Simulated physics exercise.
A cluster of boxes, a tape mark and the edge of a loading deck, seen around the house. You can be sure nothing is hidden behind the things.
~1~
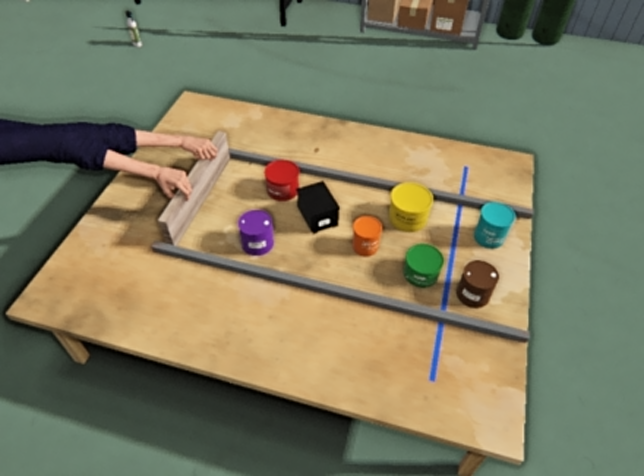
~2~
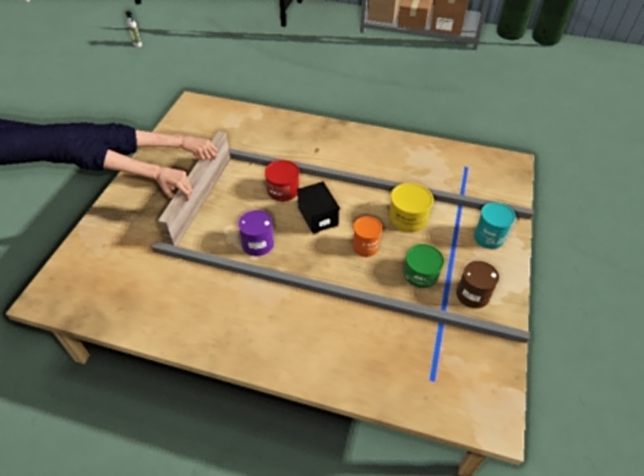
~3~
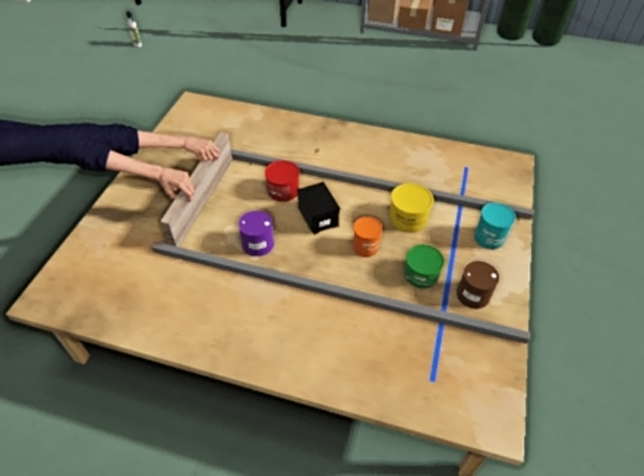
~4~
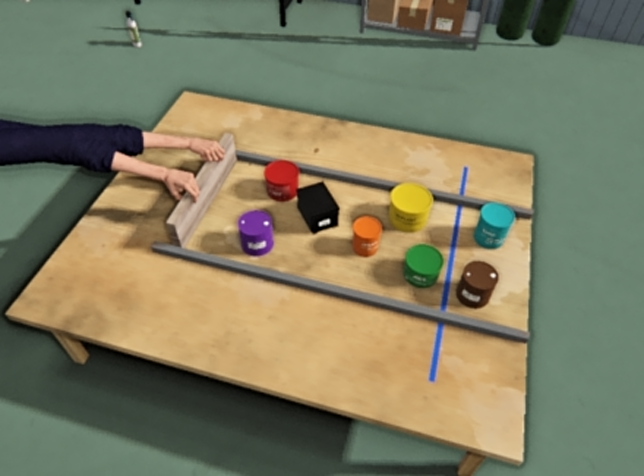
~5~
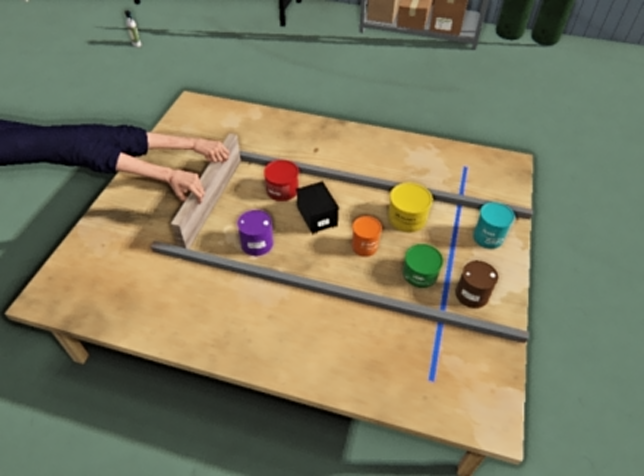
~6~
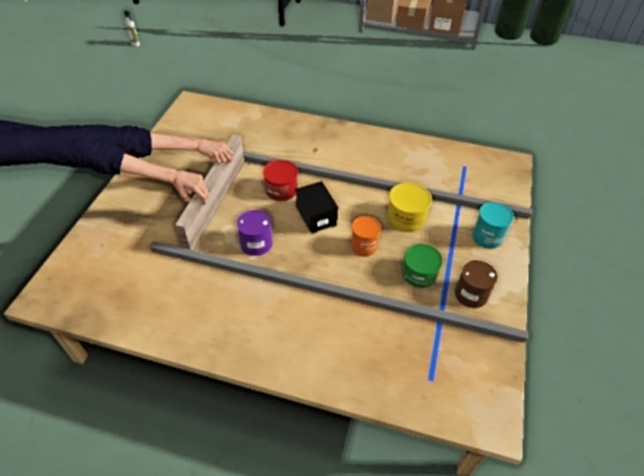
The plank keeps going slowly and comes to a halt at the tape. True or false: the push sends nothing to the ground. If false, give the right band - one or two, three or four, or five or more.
False, one or two.
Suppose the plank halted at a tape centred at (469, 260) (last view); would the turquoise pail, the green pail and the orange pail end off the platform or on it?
Here's how it goes: The turquoise pail ends up below, the green pail stays where it is, and the orange pail stays where it is.
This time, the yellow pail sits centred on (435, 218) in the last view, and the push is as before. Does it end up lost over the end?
Started there, the object is not lost.
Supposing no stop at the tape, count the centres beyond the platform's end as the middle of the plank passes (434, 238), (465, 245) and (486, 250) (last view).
Respectively, 1, 2 and 5.
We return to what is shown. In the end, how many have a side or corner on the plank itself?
3 of them.
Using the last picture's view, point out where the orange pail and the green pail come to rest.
In the last view, the middles sit near (499, 266) and near (502, 296).
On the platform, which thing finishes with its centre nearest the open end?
Answer: The yellow pail.
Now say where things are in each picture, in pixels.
The first picture shows turquoise pail (493, 226); brown canister (477, 284); green pail (423, 266); plank (198, 187); tape (452, 256).
The second picture shows brown canister (477, 285); purple canister (257, 233).
The third picture shows green pail (423, 267); red pail (283, 181).
The fourth picture shows turquoise pail (493, 227); orange pail (366, 237).
The fifth picture shows brown canister (476, 285); black tote (317, 208).
The sixth picture shows turquoise pail (492, 226); brown canister (476, 284); green pail (422, 266); plank (214, 190); tape (451, 256).
A little later, none off yet; turquoise pail at rest near (492, 226); brown canister at rest near (476, 284); green pail at rest near (422, 266).
Next, none off yet; turquoise pail at rest near (492, 226); brown canister at rest near (476, 284); green pail shifted a little near (432, 271).
When it is over, the number that fall off is one or two; down, brown canister and turquoise pail.
